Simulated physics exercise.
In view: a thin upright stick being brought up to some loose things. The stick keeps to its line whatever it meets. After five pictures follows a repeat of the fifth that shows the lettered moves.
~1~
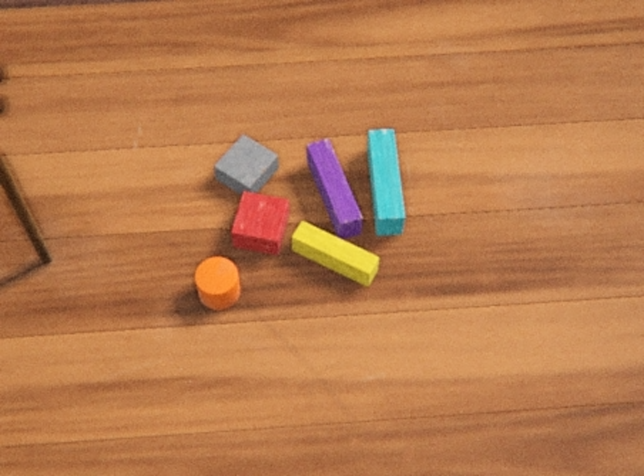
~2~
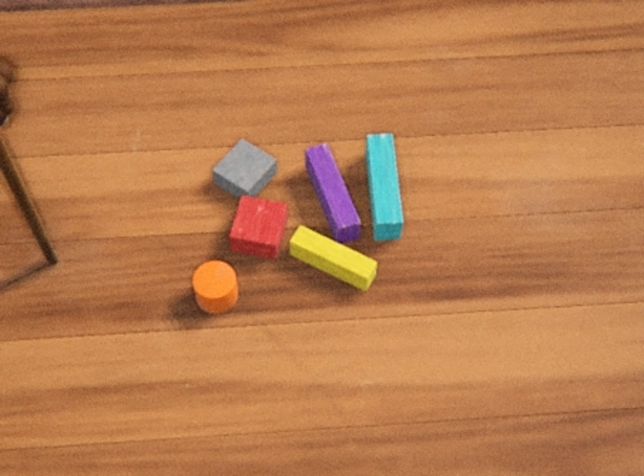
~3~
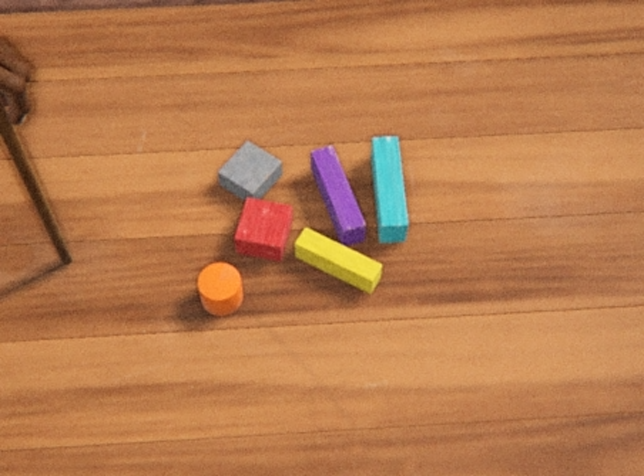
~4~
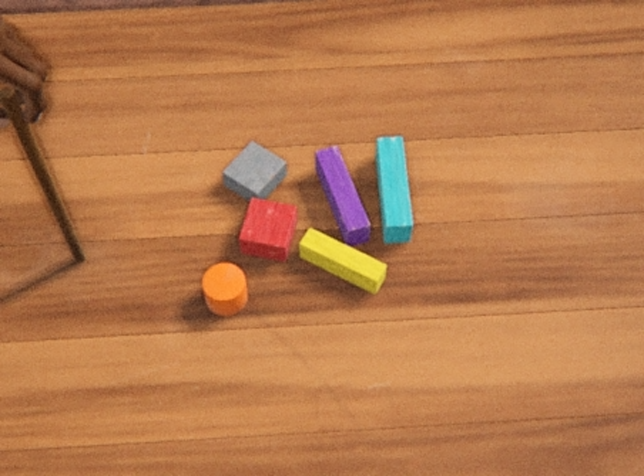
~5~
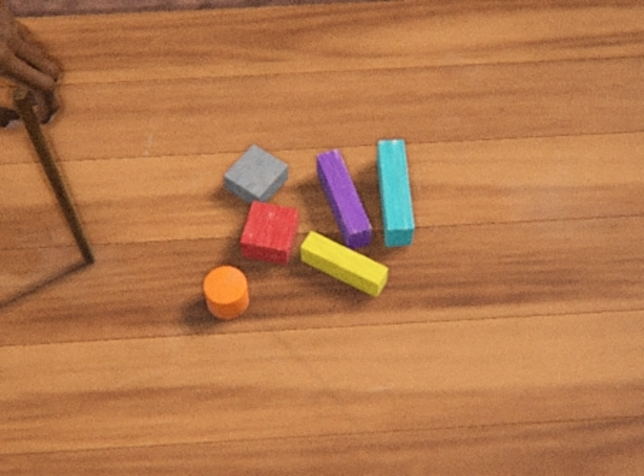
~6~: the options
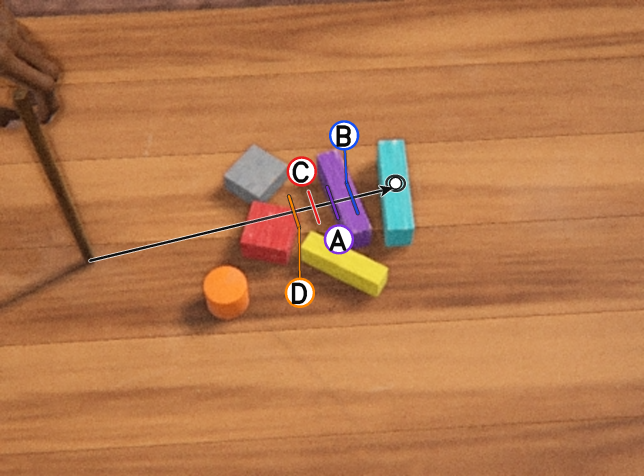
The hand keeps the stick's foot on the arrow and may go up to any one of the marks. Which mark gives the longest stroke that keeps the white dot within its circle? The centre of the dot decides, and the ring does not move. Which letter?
The farthest safe stop is B.
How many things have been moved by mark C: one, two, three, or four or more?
In all, two.
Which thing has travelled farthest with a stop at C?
It is the red block.
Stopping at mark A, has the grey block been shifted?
By then, no.
On the copy, A at (333, 203); B at (352, 198); C at (314, 207); D at (294, 211); the arrow from (90, 261) to (393, 188); the white dot at (396, 184).
On B. First, foot of the stick (186, 238).
Then, foot of the stick (280, 216); red block (289, 233); yellow bar (348, 268).
Finally, foot of the stick (352, 198); purple bar (370, 196); red block (295, 231); the dot is still in its ring.
By contrast, A keeps the dot in but is short; C keeps the dot in but is short; D keeps the dot in but is short.
